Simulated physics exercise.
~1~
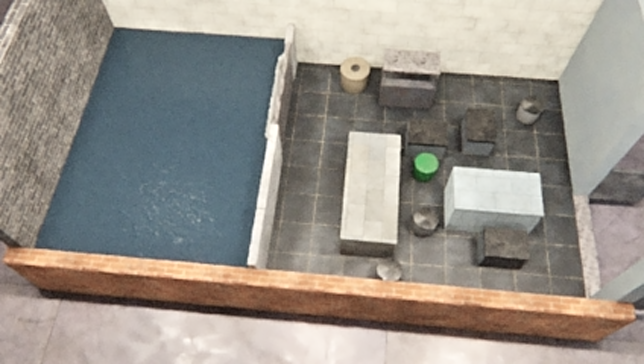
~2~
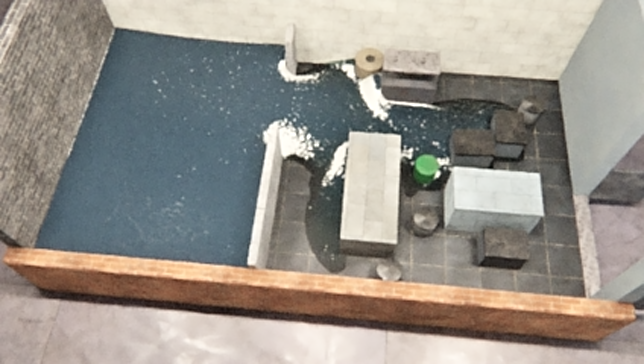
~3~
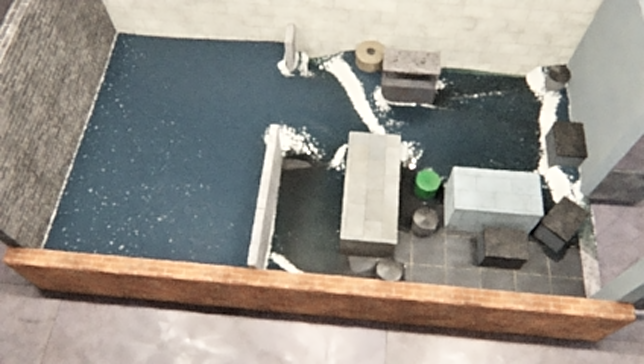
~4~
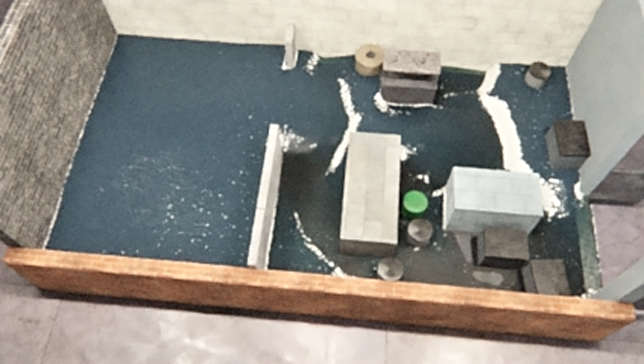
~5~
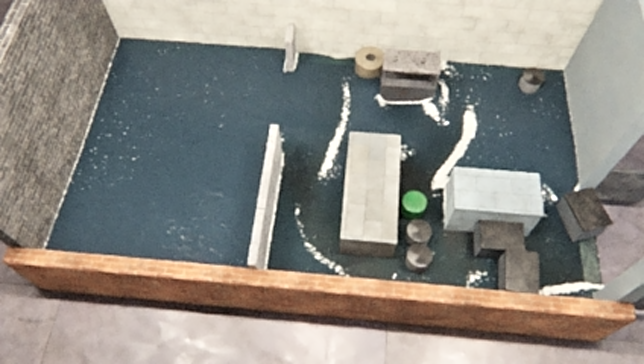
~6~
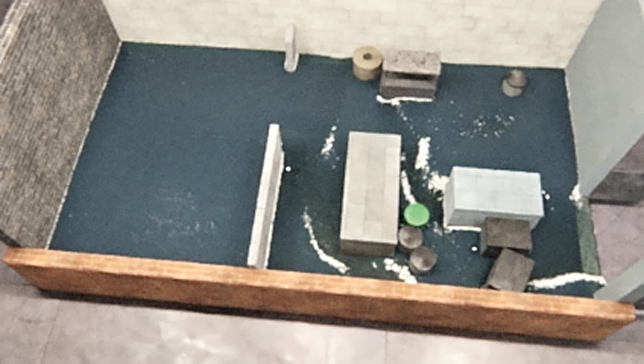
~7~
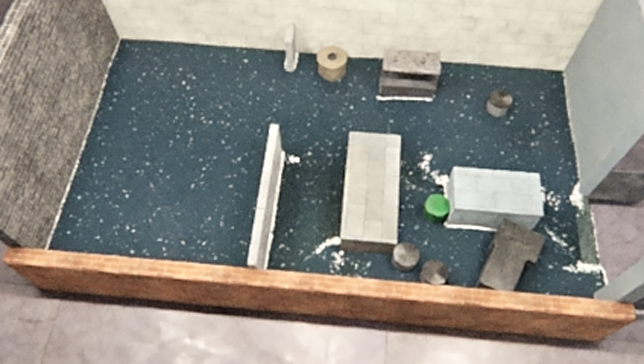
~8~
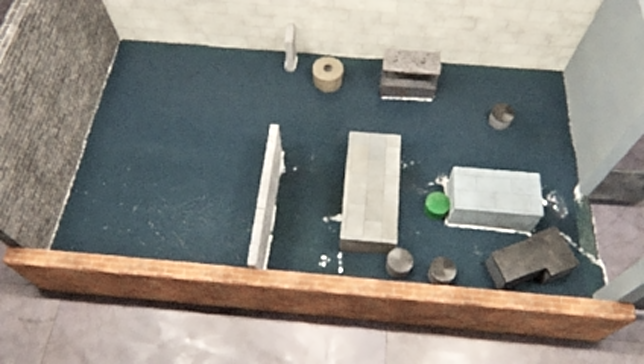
Dark blue water burst through a gap in the partition and spread across the neighbouring room, pushing dark chests to the right and then down toward the near corner, while the green pail drifted only slightly and ended beside the pale block.
